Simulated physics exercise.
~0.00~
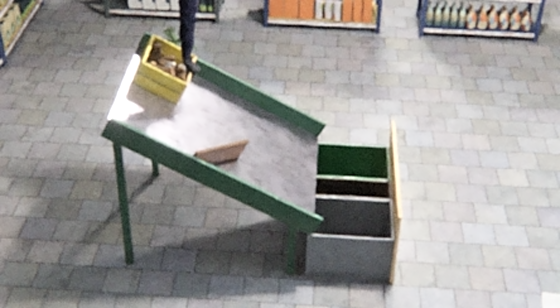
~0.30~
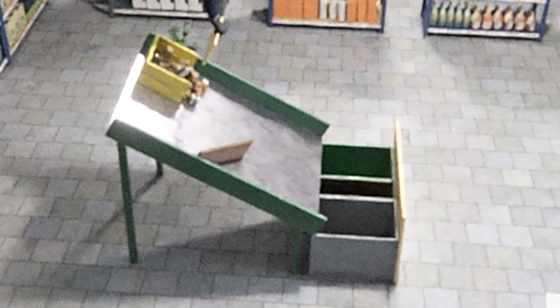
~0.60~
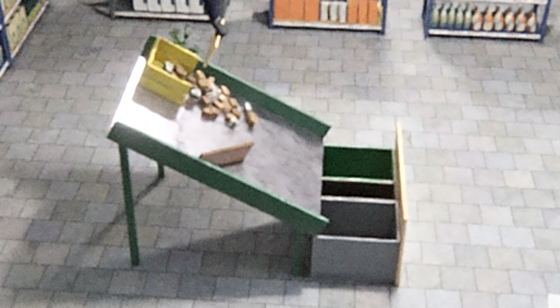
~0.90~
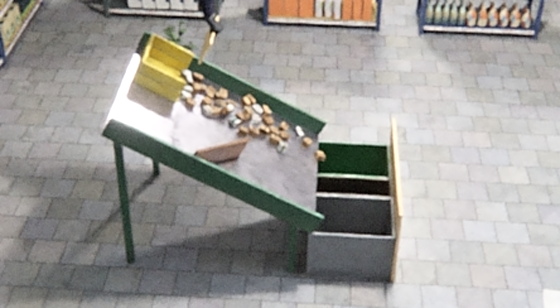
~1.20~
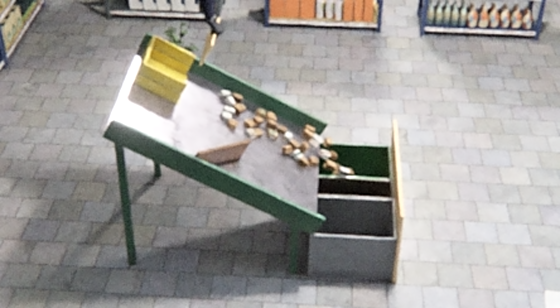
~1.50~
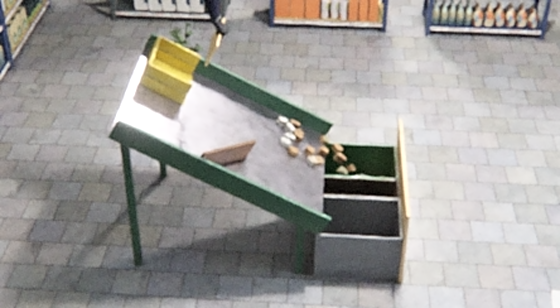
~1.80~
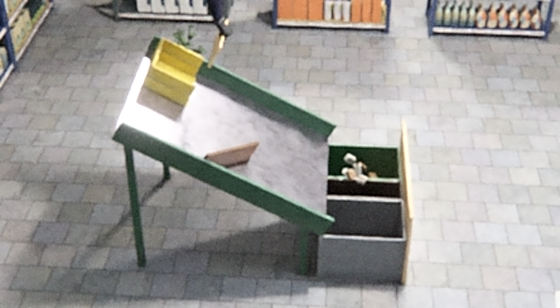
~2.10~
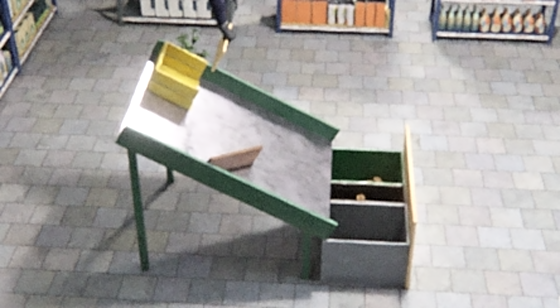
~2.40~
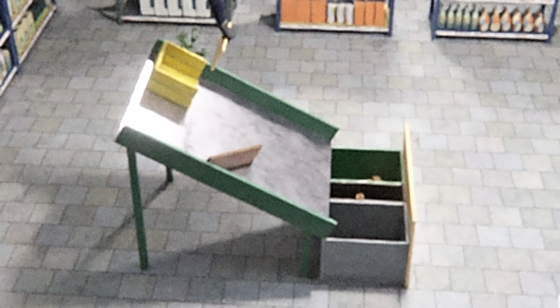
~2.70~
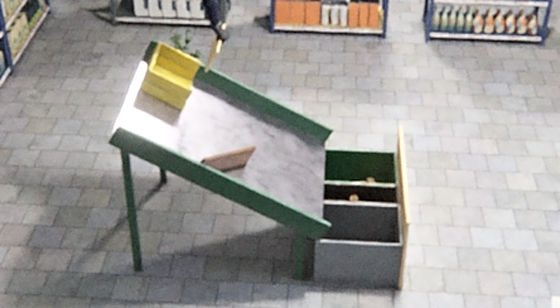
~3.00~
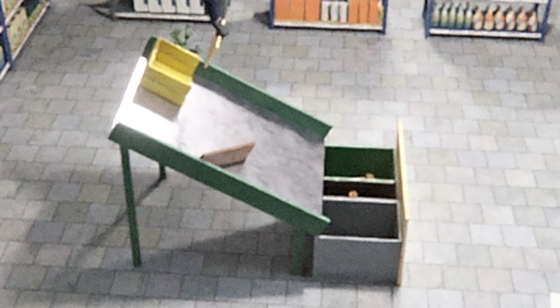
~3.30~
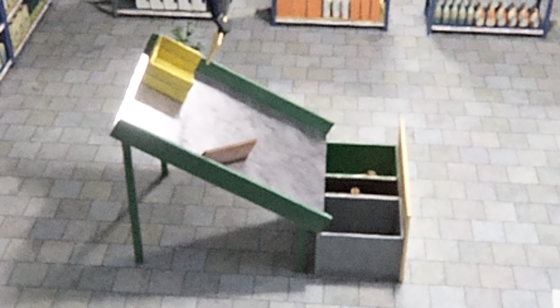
In the video, a hand lifts a gate from a yellow pen atop a sloping table, and many small parcels tumble down to the right past an angled board. Most drop into the green bin at the far side, a few land in the black tote, and the grey bin stays empty.
